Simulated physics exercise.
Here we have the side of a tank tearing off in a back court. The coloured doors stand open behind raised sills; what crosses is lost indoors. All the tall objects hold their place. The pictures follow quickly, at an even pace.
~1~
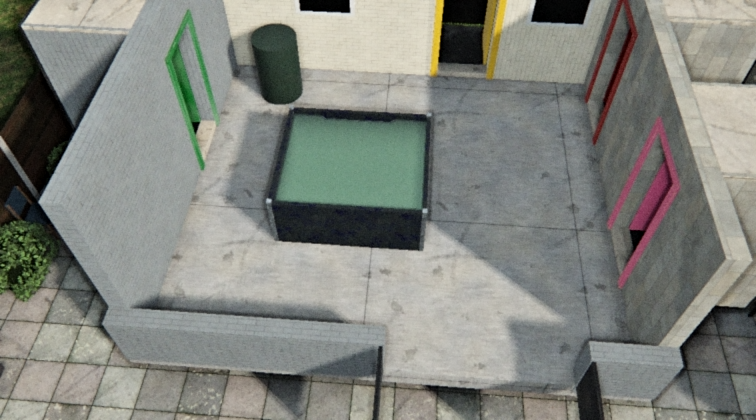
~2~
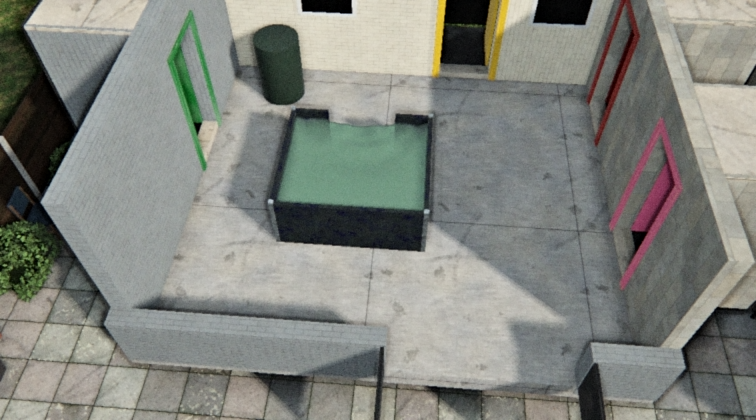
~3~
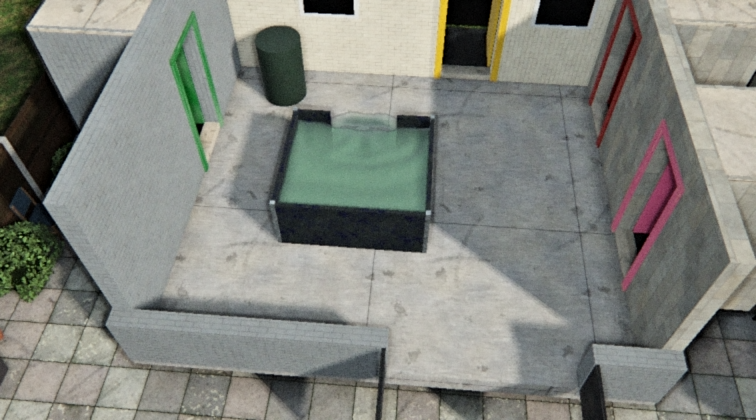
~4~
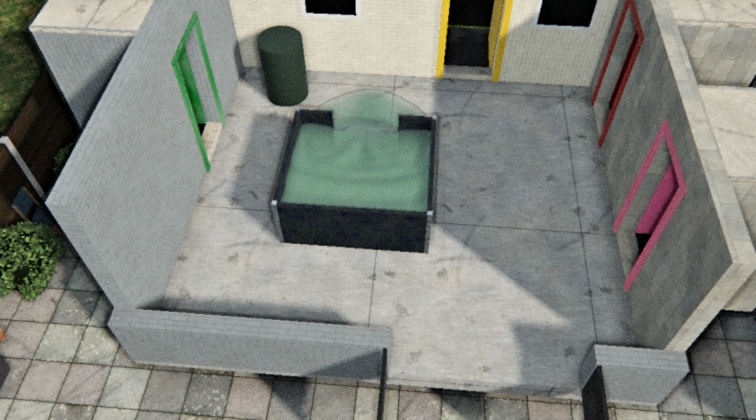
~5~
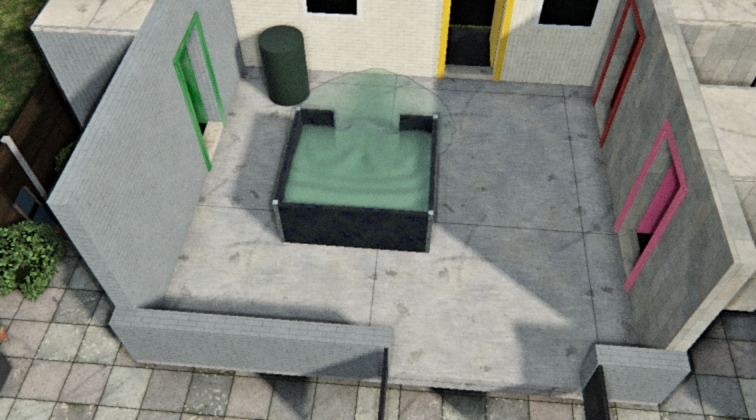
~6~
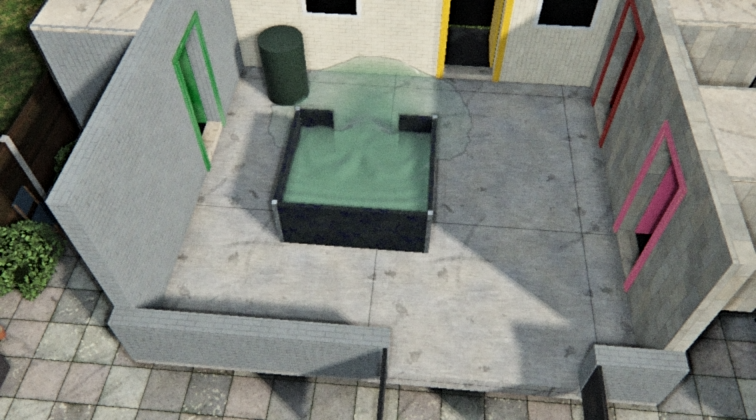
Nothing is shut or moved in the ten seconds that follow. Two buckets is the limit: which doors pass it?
One by one: The pink door stays under that; the red door takes more than that; the yellow door takes more than that; the green door stays under that.
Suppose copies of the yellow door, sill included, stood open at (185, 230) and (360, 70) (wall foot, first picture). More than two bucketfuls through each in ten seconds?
As listed: Holds, lets more in.
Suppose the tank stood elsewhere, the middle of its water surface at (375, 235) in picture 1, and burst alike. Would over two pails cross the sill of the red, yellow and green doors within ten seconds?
One by one: Red door floods, yellow door takes more, green door lets less in.
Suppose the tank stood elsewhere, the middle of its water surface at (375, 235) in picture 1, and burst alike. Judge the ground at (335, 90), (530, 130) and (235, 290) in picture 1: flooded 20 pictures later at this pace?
In turn: Awash, under water, dry.
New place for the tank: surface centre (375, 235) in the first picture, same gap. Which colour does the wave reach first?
That is the door marked yellow.
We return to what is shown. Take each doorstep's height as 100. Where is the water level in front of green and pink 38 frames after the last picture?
About 60 and 60 per cent.
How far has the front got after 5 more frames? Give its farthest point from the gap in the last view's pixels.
Close to (538, 88).
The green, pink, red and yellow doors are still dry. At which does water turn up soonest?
I say the one in yellow.
A moment on, water covers 20 % of the floor; the pink door not reached, the red door not reached, the yellow door under two buckets in, the green door not reached.
Next, water covers 30 % of the floor; the pink door not reached, the red door under two buckets in, the yellow door over two buckets in, the green door wet at the sill, nothing in.
Then, water covers 55 % of the floor; the pink door wet at the sill, nothing in, the red door over two buckets in, the yellow door over two buckets in, the green door wet at the sill, nothing in.
Later, water covers 85 % of the floor; the pink door wet at the sill, nothing in, the red door far over two buckets in, the yellow door over two buckets in, the green door wet at the sill, nothing in.
In the end, water covers 95 % of the floor; the pink door wet at the sill, nothing in, the red door far over two buckets in, the yellow door over two buckets in, the green door wet at the sill, nothing in.
